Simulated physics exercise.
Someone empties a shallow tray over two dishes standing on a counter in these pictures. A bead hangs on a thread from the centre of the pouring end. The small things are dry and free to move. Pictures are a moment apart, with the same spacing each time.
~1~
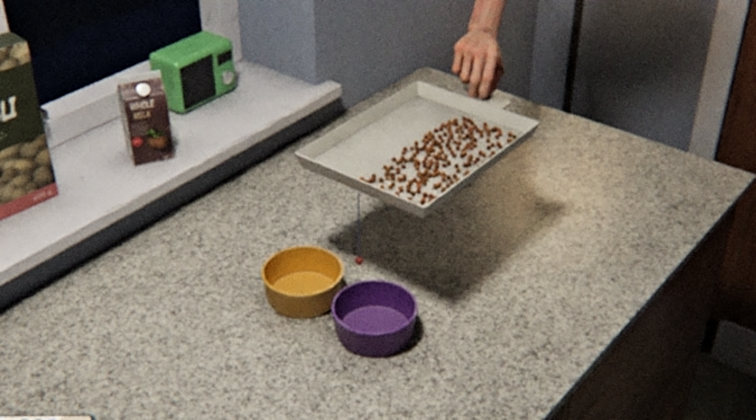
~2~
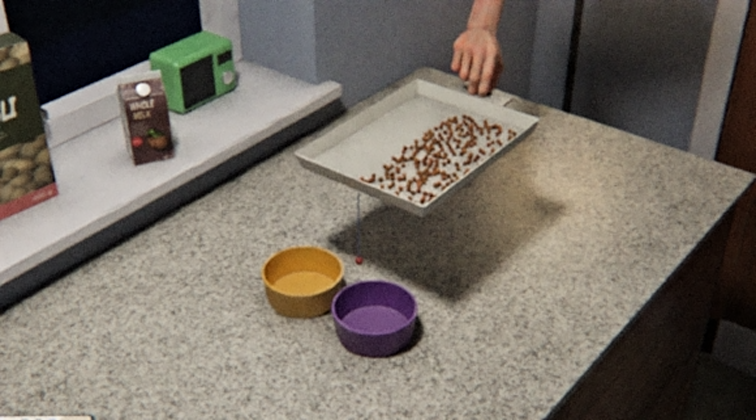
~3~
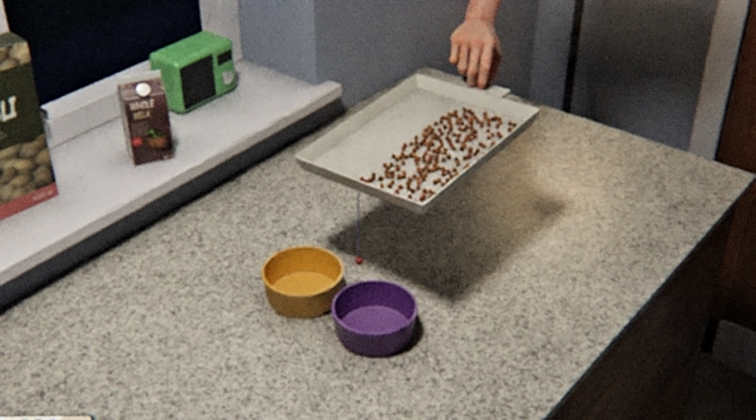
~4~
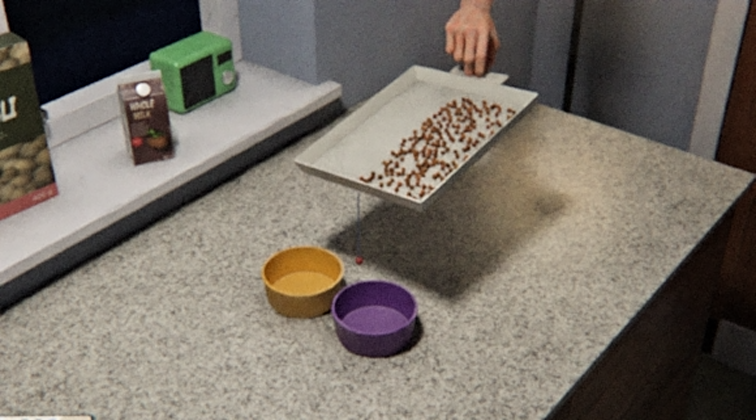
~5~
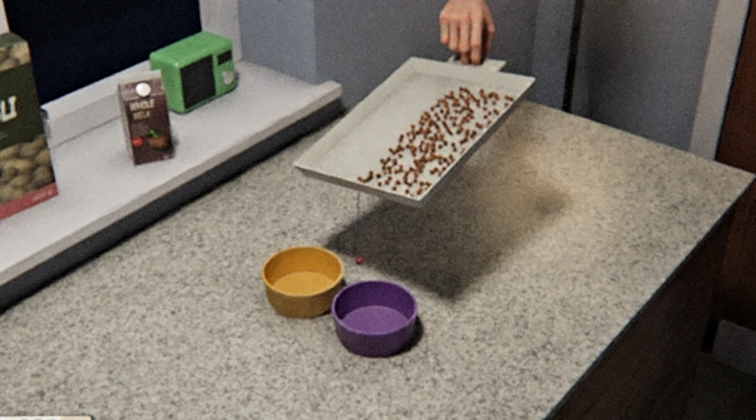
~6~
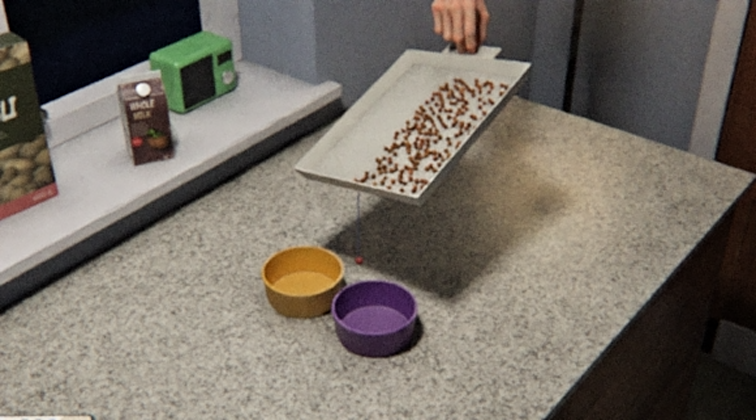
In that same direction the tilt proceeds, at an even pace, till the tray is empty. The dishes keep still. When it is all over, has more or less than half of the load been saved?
The dishes secure under fifty percent.
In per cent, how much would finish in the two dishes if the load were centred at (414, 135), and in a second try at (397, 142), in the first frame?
Try 1: 30 %; try 2: 20 %.
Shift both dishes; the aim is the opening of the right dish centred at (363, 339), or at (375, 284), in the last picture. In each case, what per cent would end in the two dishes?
Close to 0 in a hundred, then close to 90 in a hundred.
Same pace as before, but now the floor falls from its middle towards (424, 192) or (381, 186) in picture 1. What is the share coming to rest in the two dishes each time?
Respectively close to 20 and 90 in a hundred.
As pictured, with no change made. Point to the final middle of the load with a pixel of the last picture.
(296, 263).
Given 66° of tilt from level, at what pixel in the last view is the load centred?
I'd put the middle close to (316, 190).
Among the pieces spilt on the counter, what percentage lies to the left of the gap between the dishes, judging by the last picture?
Estimate: Roughly 80 %.
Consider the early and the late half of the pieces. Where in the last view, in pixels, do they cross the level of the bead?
Half one: (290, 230), half two: (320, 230).
Soon, tray tipped steeply; about two thirds on the tray; a stray few in the left dish; a small part outside both; about a quarter in the air.
A while on, tray tipped past a quarter turn; a stray few on the tray; about a quarter in the left dish; about two thirds outside both; a small part in the air.
Towards the end, tray tipped past a quarter turn; a small part in the left dish; most outside both.
Finally, tray tipped past a quarter turn; none in the right dish; a small part in the left dish; most outside both.
